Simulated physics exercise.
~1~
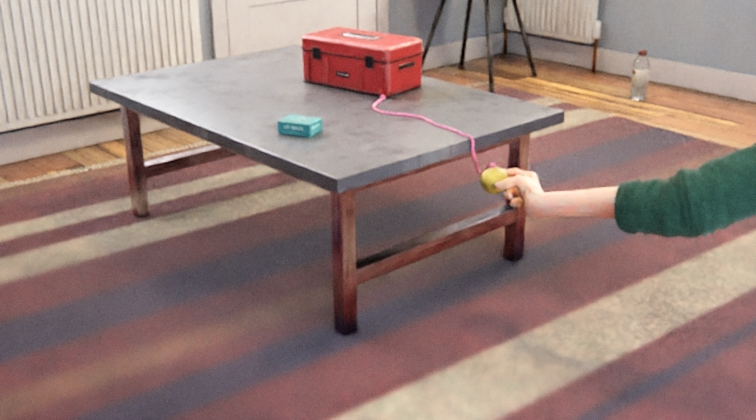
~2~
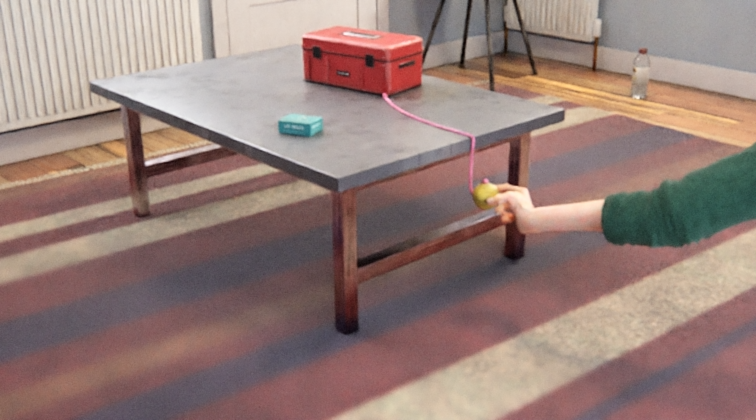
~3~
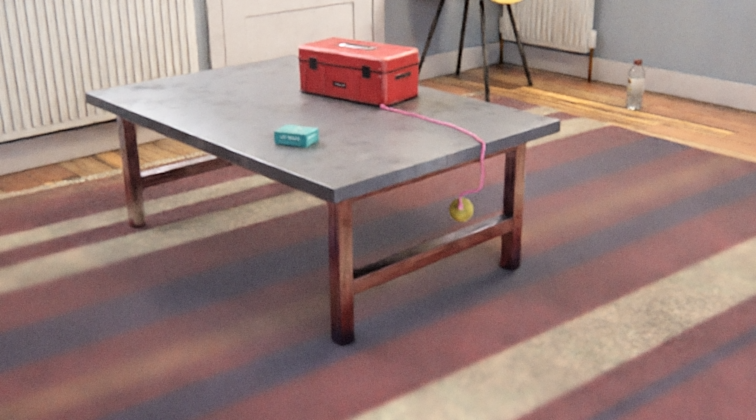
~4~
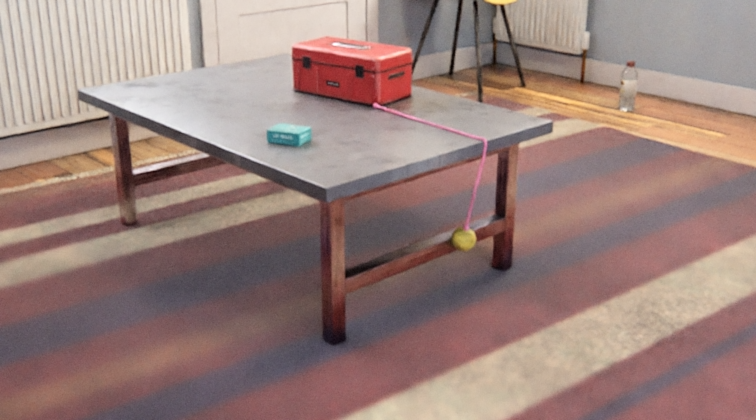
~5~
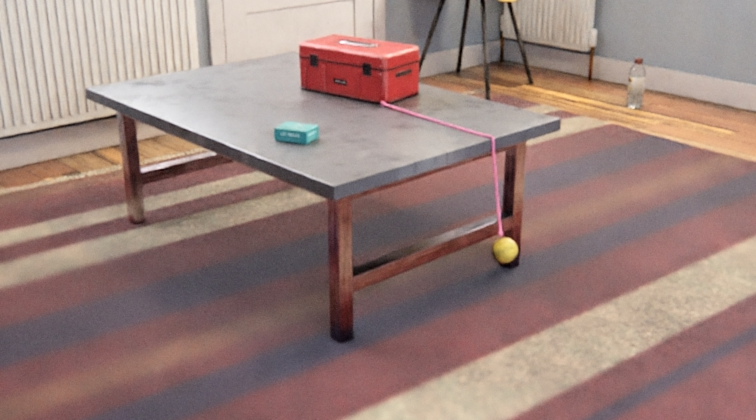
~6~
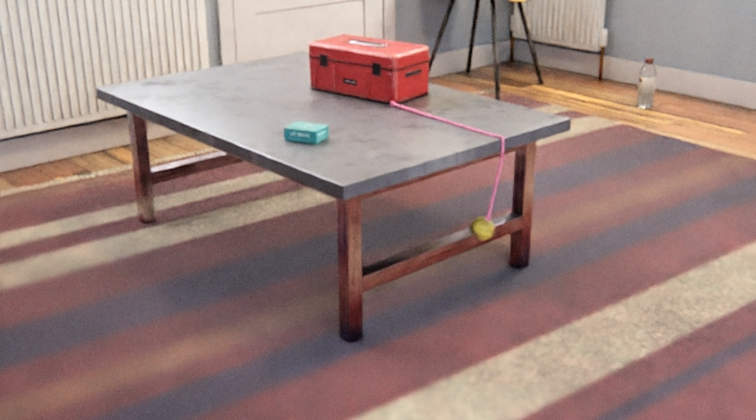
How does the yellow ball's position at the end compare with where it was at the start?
At the start the ball is held in a hand just beside the table's edge. At the end it hangs lower and slightly further left, dangling on the shoelace below the edge.
